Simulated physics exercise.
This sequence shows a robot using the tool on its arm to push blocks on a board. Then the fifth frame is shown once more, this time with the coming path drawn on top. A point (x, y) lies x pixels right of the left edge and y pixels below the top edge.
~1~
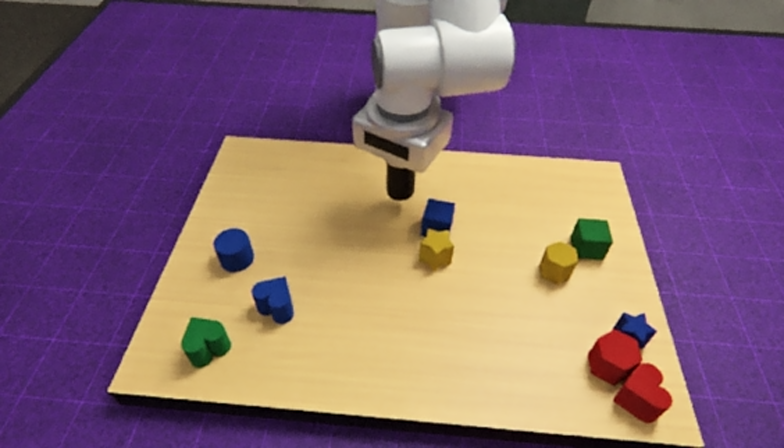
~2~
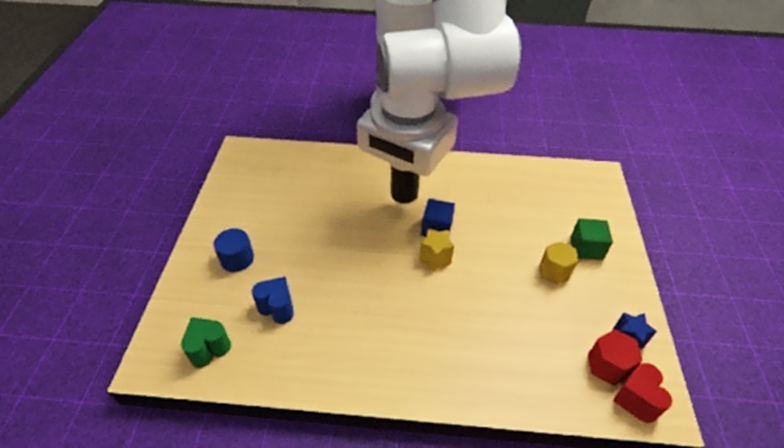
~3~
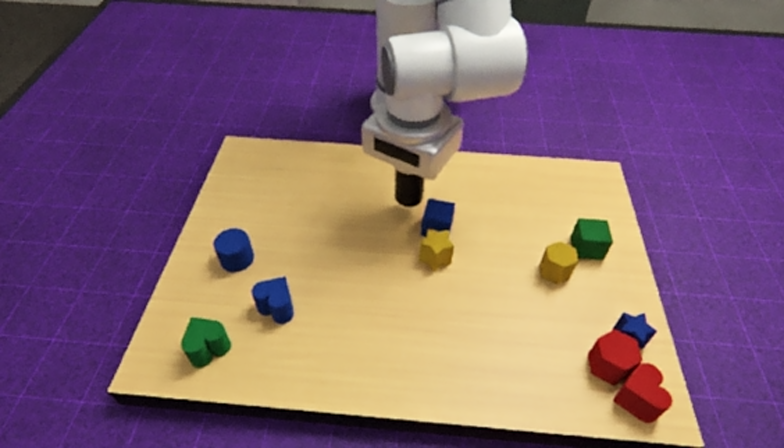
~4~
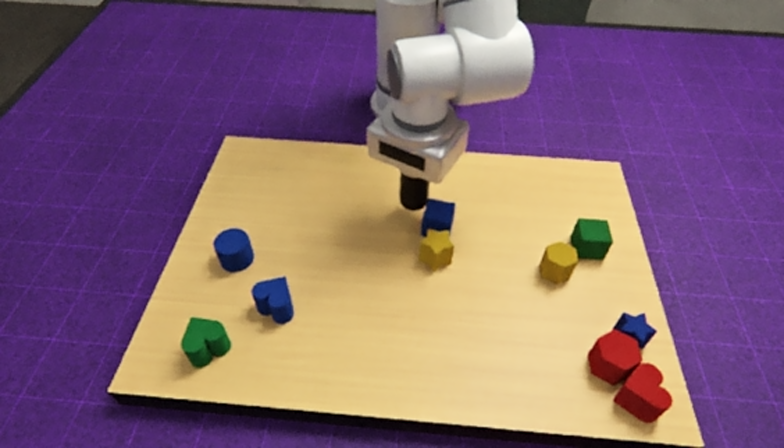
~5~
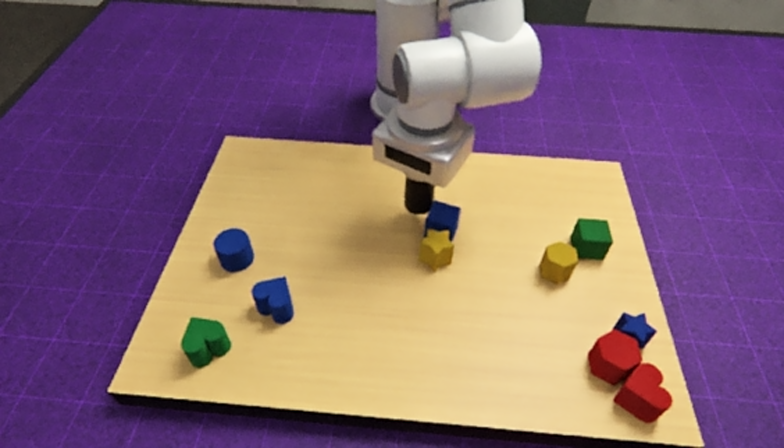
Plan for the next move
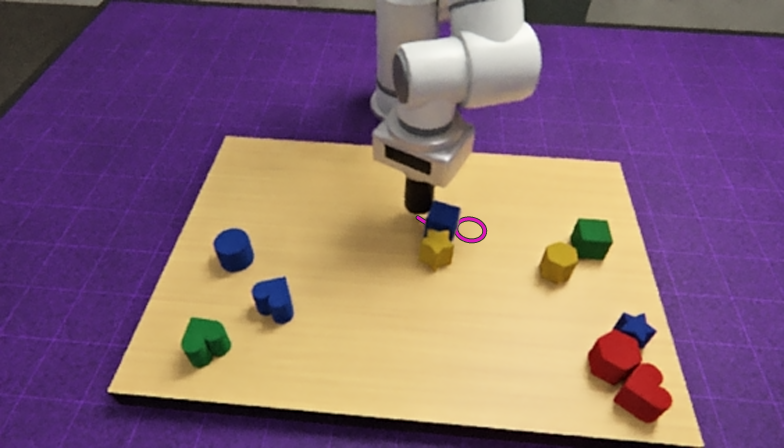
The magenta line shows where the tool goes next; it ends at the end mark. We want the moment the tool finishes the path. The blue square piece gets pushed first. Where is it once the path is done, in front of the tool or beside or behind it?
The tool has moved past the blue square piece by the time the path ends.
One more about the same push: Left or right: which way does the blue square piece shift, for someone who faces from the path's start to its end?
The right.
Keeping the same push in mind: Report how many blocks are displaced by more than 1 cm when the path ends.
Count: One.
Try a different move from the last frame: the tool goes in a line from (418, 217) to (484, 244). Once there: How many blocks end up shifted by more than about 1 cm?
The count will be 1.
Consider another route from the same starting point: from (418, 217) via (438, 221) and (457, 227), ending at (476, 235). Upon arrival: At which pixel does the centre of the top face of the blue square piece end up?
Its top centre lands on (486, 241).
Drawn move, from (418, 217) through (433, 226) and (451, 231) to (470, 230).
What follows on the original path. Halfway along, tool at (444, 217); blue square piece at (466, 228), turned 20° clockwise.
At the end, tool at (473, 217); yellow star block still; blue square piece at (481, 234), turned 60° clockwise.
